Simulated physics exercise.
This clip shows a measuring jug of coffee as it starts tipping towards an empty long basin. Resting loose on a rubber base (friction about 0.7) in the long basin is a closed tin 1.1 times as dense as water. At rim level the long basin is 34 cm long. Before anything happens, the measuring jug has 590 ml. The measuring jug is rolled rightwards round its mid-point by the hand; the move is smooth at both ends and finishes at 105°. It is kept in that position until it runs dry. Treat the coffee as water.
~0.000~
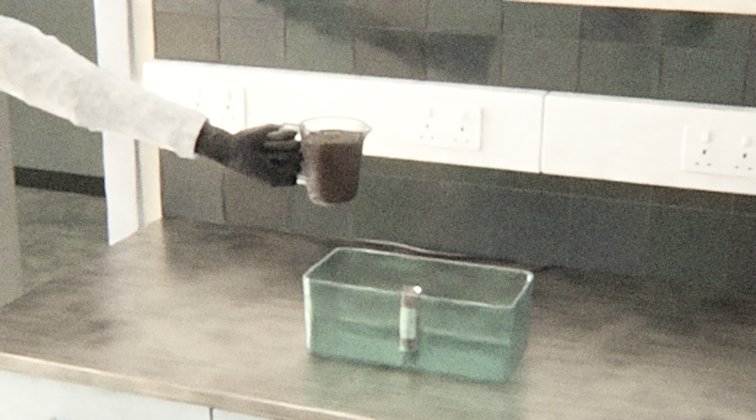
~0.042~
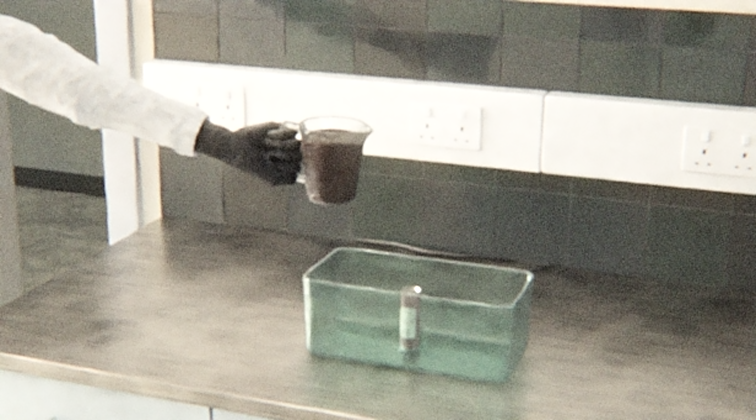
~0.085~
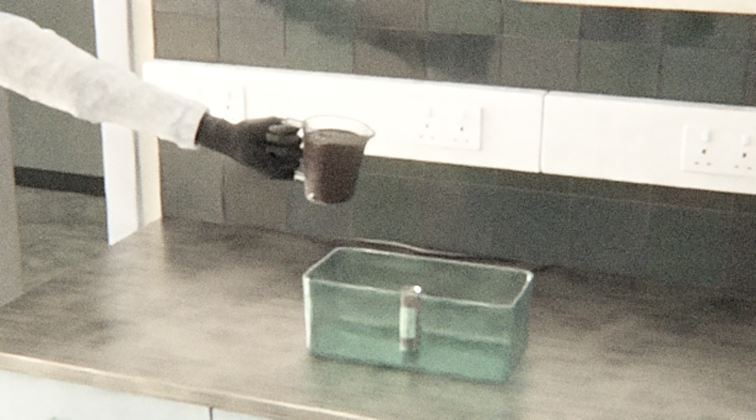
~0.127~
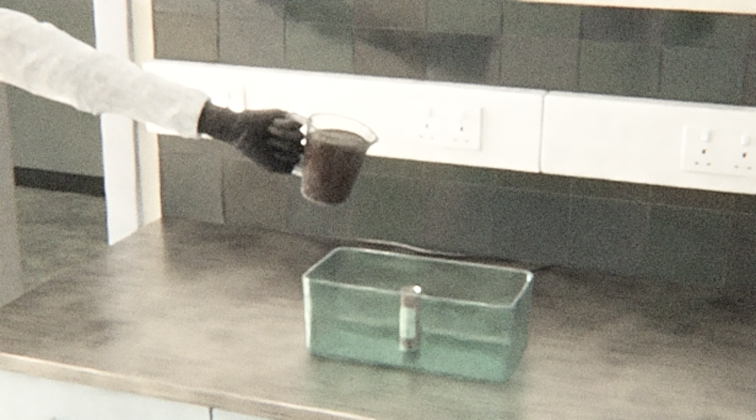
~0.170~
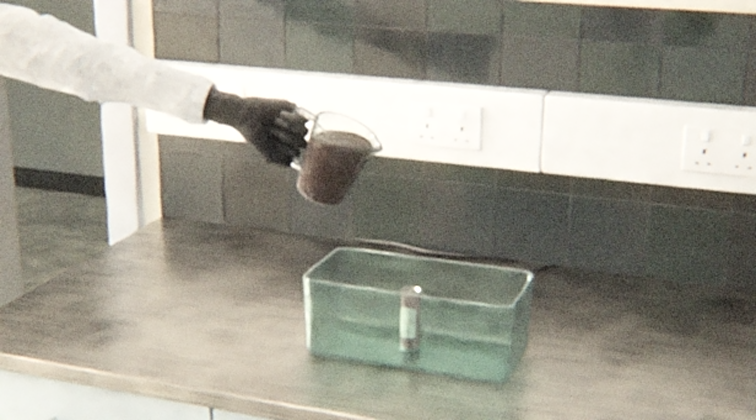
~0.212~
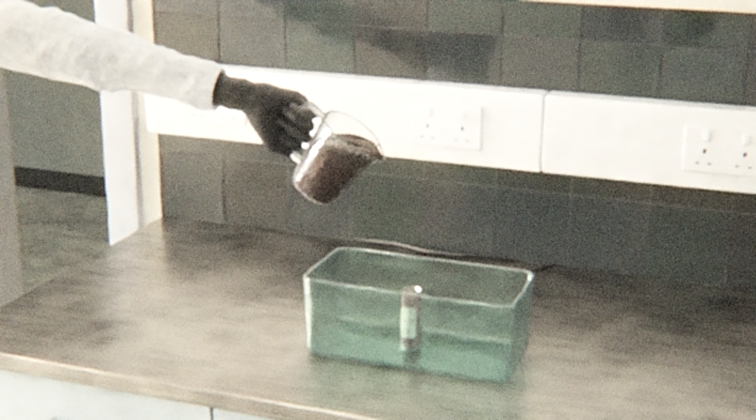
At the start, a dark-gloved hand holds a measuring jug of coffee nearly upright above a clear, greenish long basin on a worktop, with a small tin visible at the basin. The hand then rolls the jug rightwards, slowly at first and then further, until it leans clearly over, coffee still inside.
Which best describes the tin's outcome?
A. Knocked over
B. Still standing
B.
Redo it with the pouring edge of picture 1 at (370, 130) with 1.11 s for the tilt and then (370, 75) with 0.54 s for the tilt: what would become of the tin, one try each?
Trial 1 - tin stays standing; trial 2 - tin stays standing.
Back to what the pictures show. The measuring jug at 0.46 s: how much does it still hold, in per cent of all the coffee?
50 %.
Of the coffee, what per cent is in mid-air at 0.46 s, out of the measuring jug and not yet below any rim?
Estimate: Some 36 % of the total.
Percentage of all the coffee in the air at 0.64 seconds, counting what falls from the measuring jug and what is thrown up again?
20 in a hundred, give or take.
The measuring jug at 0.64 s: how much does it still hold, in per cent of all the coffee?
Roughly 10 per cent.
Then, 0.46 s in, the tilt is 99° and 50 per cent is still to pour; the tin stands where it began.
Then, 0.64 s in, the tilt is 105° and 11 per cent is still to pour; the tin stands where it began.
Then, 0.83 s in, the tilt is 105° and 1 per cent is still to pour; the tin stands where it began.
Then, 1.04 s in, the tilt is 105° and 0 per cent is still to pour; the tin stands where it began.
Finally, the tin stands where it began.
